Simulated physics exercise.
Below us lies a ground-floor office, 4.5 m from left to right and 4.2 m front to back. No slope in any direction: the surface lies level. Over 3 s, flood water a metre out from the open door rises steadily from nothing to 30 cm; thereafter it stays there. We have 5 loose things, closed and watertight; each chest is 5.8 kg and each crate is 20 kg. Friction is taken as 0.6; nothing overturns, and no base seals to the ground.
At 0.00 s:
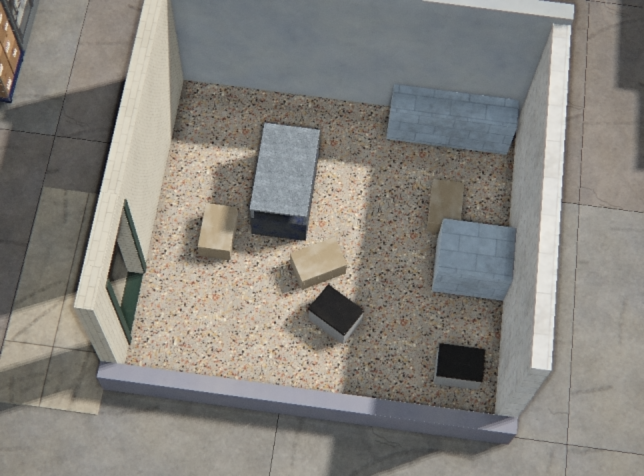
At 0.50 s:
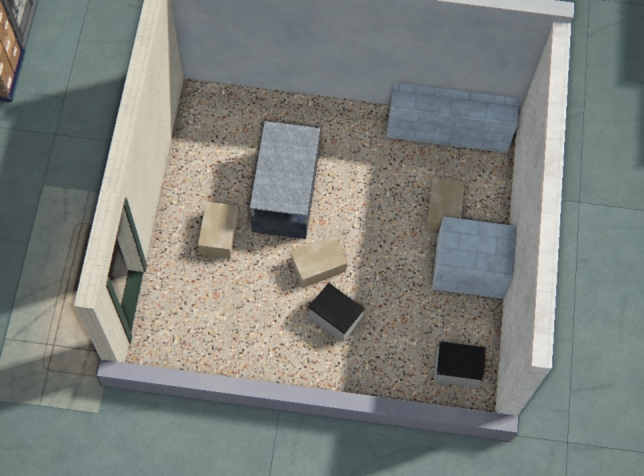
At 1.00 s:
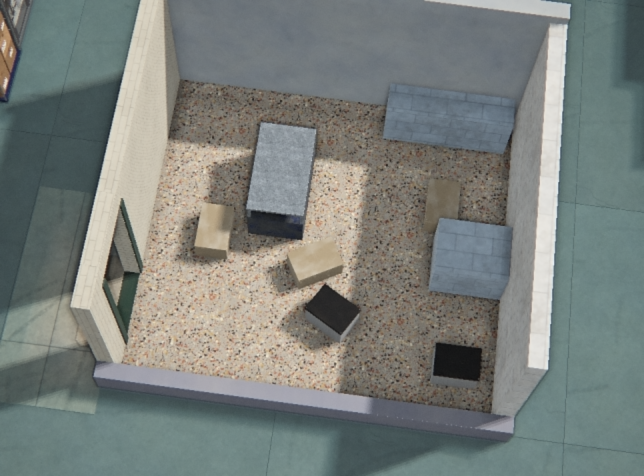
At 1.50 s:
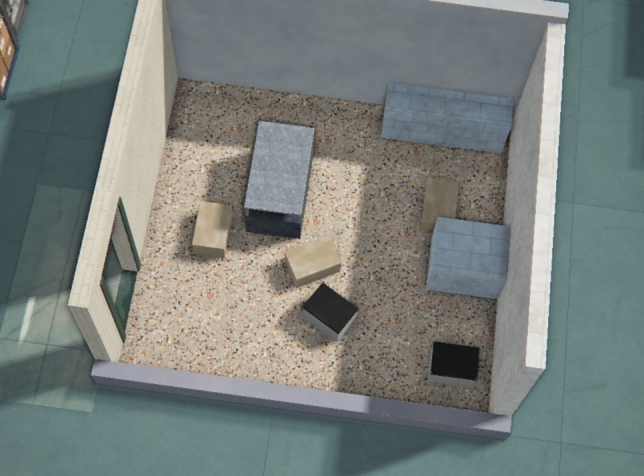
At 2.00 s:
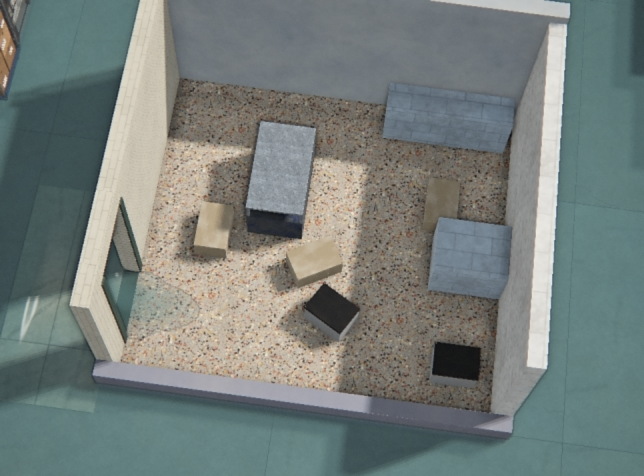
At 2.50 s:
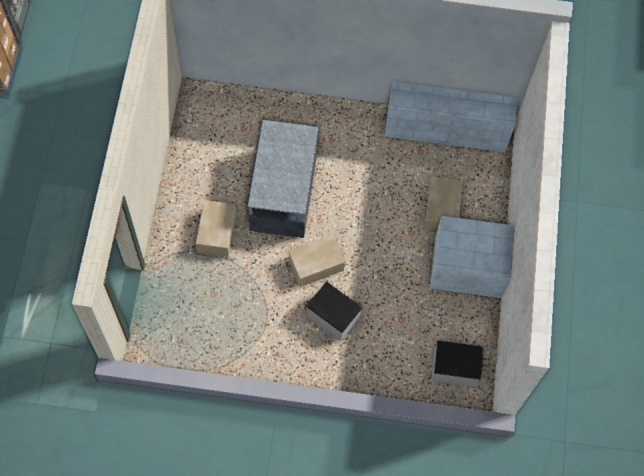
Water spreads over the grey paving around a walled, roofless room seen from high above, turning it teal, then enters by the opening at lower left and widens into a rounded sheet across the speckled floor. Inside, a grey-topped table, tan blocks, black-topped boxes and blue-grey blocks along the right stay in place. The view wavers very slightly, while sunlight and shadow split the floor.
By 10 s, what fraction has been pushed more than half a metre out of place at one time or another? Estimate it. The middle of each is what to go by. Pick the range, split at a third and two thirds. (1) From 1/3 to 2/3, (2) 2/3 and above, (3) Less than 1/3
1.
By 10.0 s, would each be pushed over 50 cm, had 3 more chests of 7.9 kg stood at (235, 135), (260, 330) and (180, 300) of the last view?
Note, in order of listing: Stays below the threshold, crosses the threshold, crosses the threshold.
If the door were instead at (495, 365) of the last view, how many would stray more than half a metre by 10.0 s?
Then the count would be 3.
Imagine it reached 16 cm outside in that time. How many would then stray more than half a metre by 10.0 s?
So the tally would be 2.
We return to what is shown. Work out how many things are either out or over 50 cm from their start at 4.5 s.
The answer is 1.
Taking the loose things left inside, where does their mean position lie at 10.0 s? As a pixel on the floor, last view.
The average lands around (369, 193).
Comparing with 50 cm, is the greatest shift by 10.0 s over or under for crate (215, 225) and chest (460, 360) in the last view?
Result, in order: Stayed within / exceeded.
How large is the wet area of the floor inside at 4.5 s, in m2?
9.5 m2.
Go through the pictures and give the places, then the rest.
A chest at (336, 309), on the bottom; a crate at (447, 202) rests on the ground; 0.0 m2 under water; 0 of 5 have shifted, in the first frame.
A chest at (337, 308) rests on the ground; a crate at (447, 200) rests on the ground; 0.0 m2 under water; 0 of 5 have shifted, in the second frame.
A chest at (333, 309) rests on the ground; a crate at (443, 201) rests on the ground; 0.0 m2 under water; 0 of 5 have shifted, in the third frame.
A chest at (331, 307) rests on the ground; a crate at (441, 200) rests on the ground; water covers 0.0 m2; 0 of 5 have shifted, in the fourth frame.
A chest at (332, 308) rests on the ground; a crate at (443, 201) rests on the ground; water covers 0.4 m2; 0 of 5 have shifted, in the fifth frame.
A chest at (334, 306), on the bottom; a crate at (445, 199) rests on the ground; water covers 1.9 m2; 0 of 5 have shifted, in the sixth frame.
After 3.5 s 0 of 5 are over 50 cm from their spots; 0 afloat.
After 4.5 s 1 of 5 are over 50 cm from their spots; 0 afloat.
After 7.0 s 3 of 5 are over 50 cm from their spots; 2 afloat.
After 10.0 s 3 of 5 are over 50 cm from their spots, and 3 have been at some point; 2 afloat.
